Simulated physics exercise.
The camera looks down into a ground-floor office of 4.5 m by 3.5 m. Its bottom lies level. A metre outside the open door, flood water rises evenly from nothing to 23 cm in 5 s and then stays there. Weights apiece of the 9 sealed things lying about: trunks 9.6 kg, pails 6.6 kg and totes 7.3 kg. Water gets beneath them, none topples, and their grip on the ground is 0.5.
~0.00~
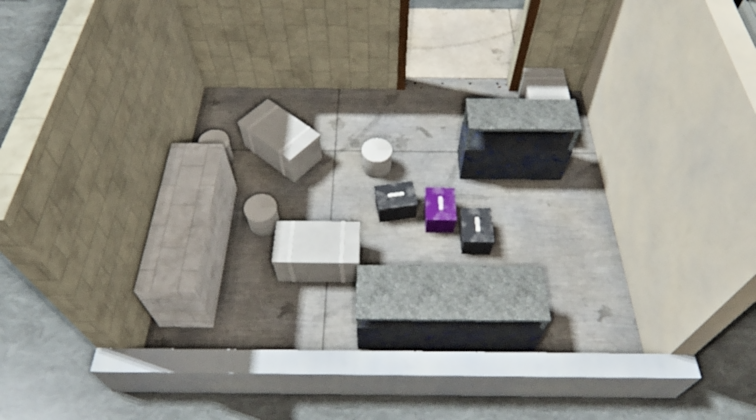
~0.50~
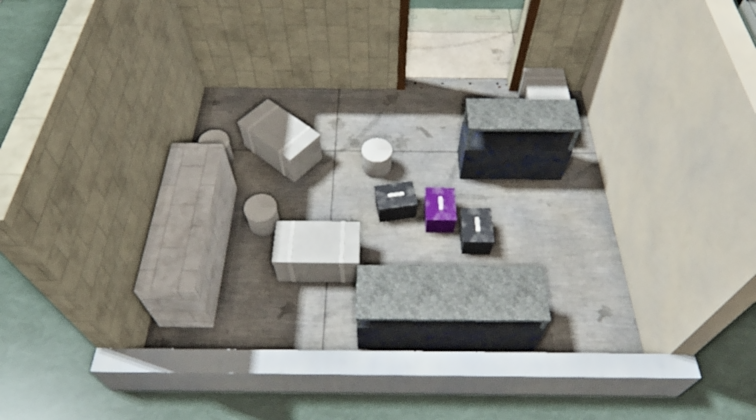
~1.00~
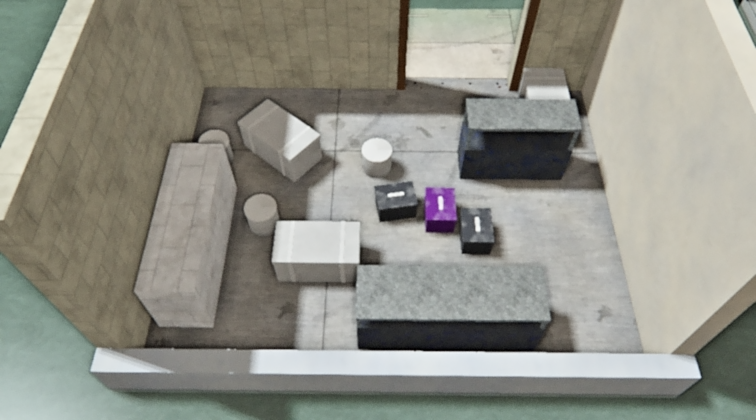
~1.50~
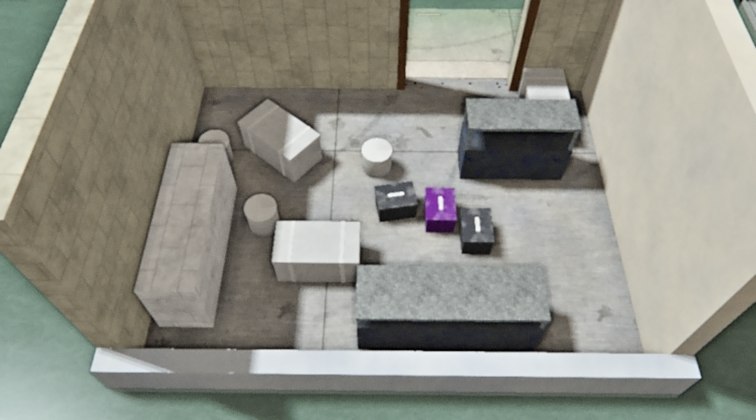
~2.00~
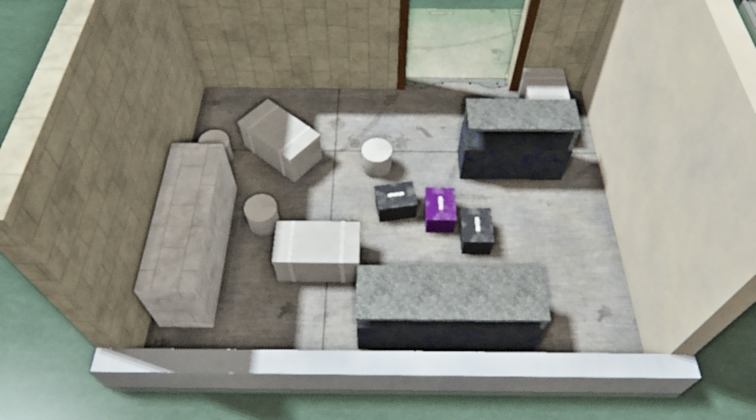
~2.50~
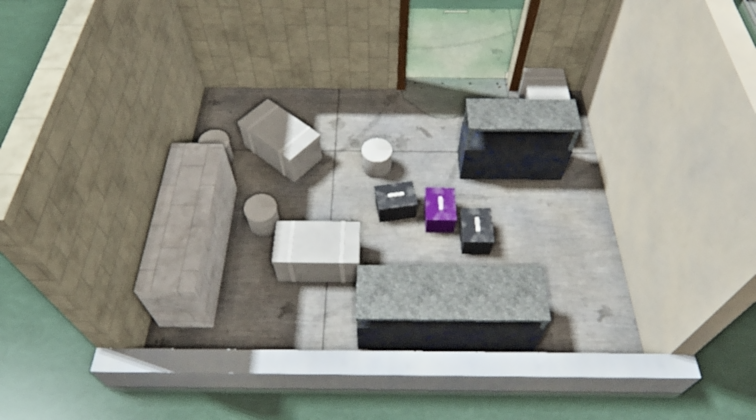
Greenish water spreading over the ground outside an office's open doorway, while the purple tote, dark boxes and pale furniture inside stay still.
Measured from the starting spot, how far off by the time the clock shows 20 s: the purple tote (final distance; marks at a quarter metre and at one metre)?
Purple tote slides a little.
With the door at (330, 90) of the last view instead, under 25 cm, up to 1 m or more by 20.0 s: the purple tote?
Then the purple tote gets carried off.
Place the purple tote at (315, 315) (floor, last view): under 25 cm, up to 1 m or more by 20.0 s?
It slides a little.
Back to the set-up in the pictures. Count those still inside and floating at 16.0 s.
9 of them.
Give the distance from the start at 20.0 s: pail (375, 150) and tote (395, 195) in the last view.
In that order: 60 cm, 100 cm.
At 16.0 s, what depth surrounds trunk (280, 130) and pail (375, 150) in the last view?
Roughly 17 and 20 cm.
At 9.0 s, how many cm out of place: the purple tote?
About 100 cm.
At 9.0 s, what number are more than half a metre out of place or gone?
By then 4.
After 4.0 s the purple tote is near (441, 204), 0.0 m from its start, aground; 0 afloat.
After 9.0 s the purple tote is near (526, 249), 0.9 m from its start, afloat; 7 afloat.
After 16.0 s the purple tote is near (425, 249), 0.6 m from its start, afloat; 9 afloat.
After 20.0 s the purple tote is near (403, 252), 0.8 m from its start, afloat; 9 afloat.
